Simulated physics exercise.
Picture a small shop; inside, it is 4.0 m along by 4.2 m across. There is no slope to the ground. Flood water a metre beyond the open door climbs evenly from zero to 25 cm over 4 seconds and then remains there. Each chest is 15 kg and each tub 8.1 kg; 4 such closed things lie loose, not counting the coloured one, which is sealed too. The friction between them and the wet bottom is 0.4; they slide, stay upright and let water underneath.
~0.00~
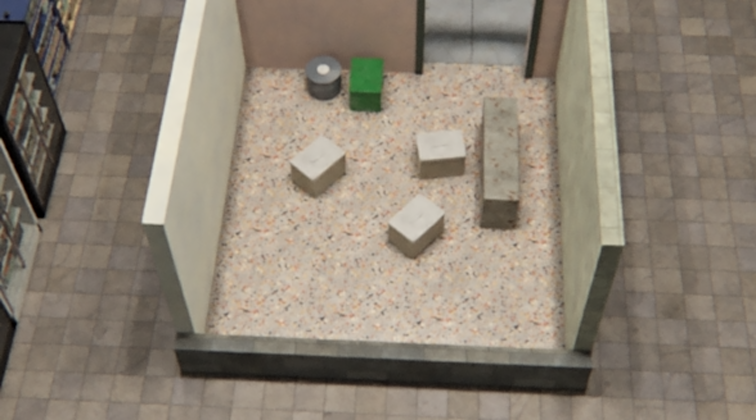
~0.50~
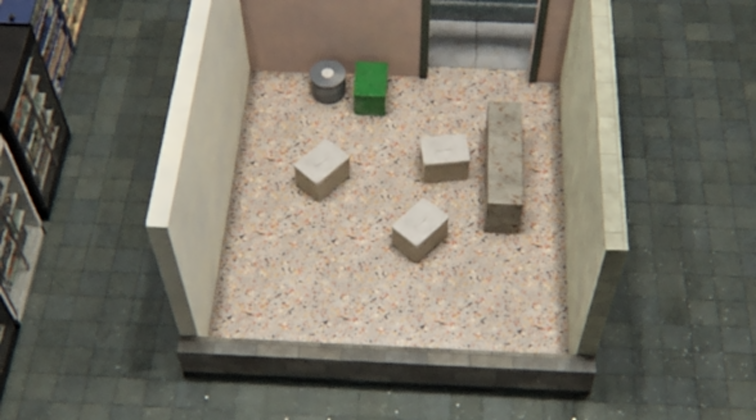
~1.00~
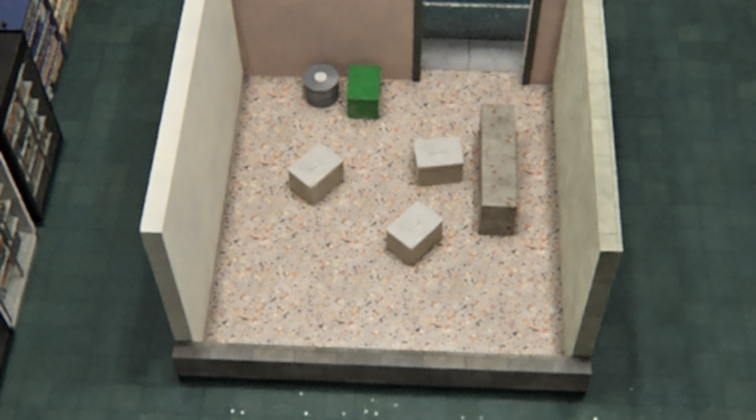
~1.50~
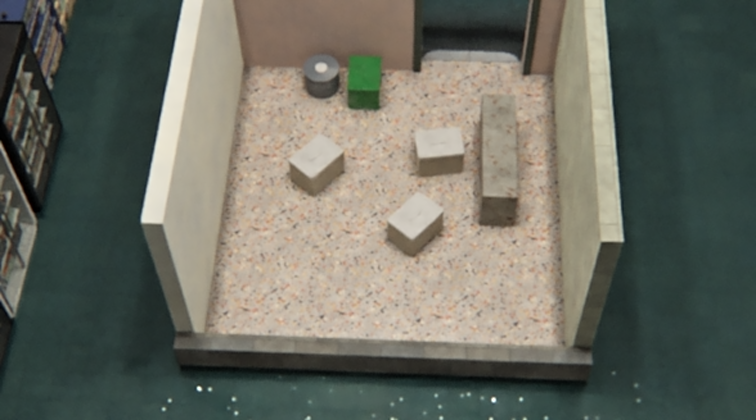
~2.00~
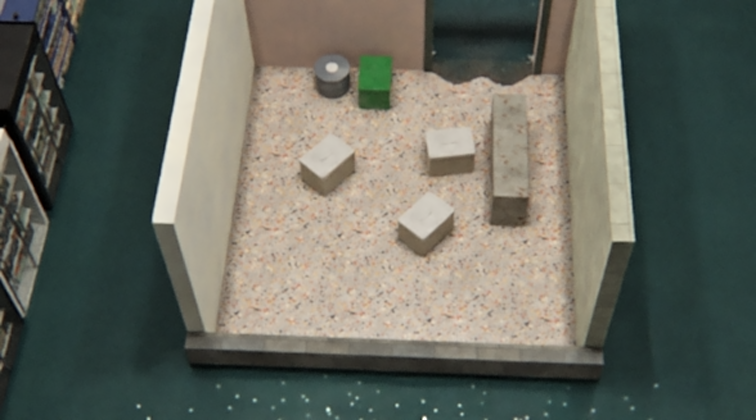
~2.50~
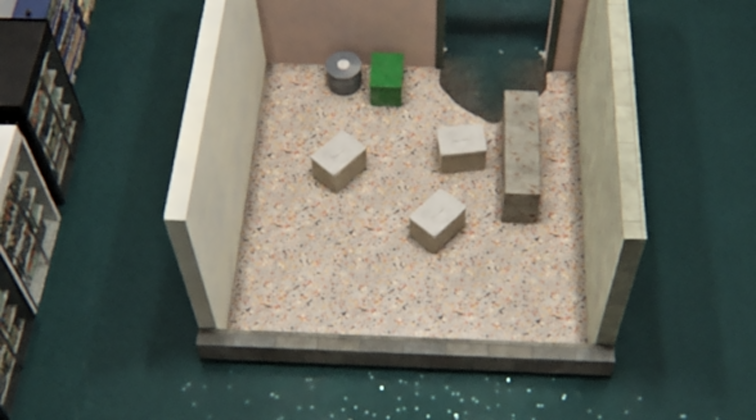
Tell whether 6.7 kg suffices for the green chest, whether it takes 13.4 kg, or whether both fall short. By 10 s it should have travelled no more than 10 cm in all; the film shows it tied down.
I'd say the half-size load is fine.
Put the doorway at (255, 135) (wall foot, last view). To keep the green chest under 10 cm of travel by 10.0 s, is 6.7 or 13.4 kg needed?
Moved there, neither choice works.
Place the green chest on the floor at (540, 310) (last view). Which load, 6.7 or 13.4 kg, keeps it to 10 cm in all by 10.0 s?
Well, no option works.
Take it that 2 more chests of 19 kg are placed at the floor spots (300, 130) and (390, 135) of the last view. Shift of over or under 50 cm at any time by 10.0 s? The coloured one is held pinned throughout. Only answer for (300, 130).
Well, that one comes out inside the limit.
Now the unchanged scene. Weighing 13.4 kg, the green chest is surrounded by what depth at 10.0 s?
About 3 cm.
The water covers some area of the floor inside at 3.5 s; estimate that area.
Some 2.5 m2 of it.
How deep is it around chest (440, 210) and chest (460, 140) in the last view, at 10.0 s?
About 13 and 13 cm.
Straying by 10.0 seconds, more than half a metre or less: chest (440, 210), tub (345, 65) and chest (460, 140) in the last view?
The three come out further, not as far, further, in that order.
After 3.5 s the green chest would be 0 cm from its start with 6.7 kg and 0 cm from its start with 13.4 kg; 0 cm of water round it then.
After 4.5 s the green chest would be 0 cm from its start with 6.7 kg and 0 cm from its start with 13.4 kg; 0 cm of water round it then.
After 7.0 s the green chest would be 0 cm from its start with 6.7 kg and 0 cm from its start with 13.4 kg; 1 cm of water round it then.
After 10.0 s the green chest would be 5 cm from its start with 6.7 kg and 0 cm from its start with 13.4 kg; 3 cm of water round it then.
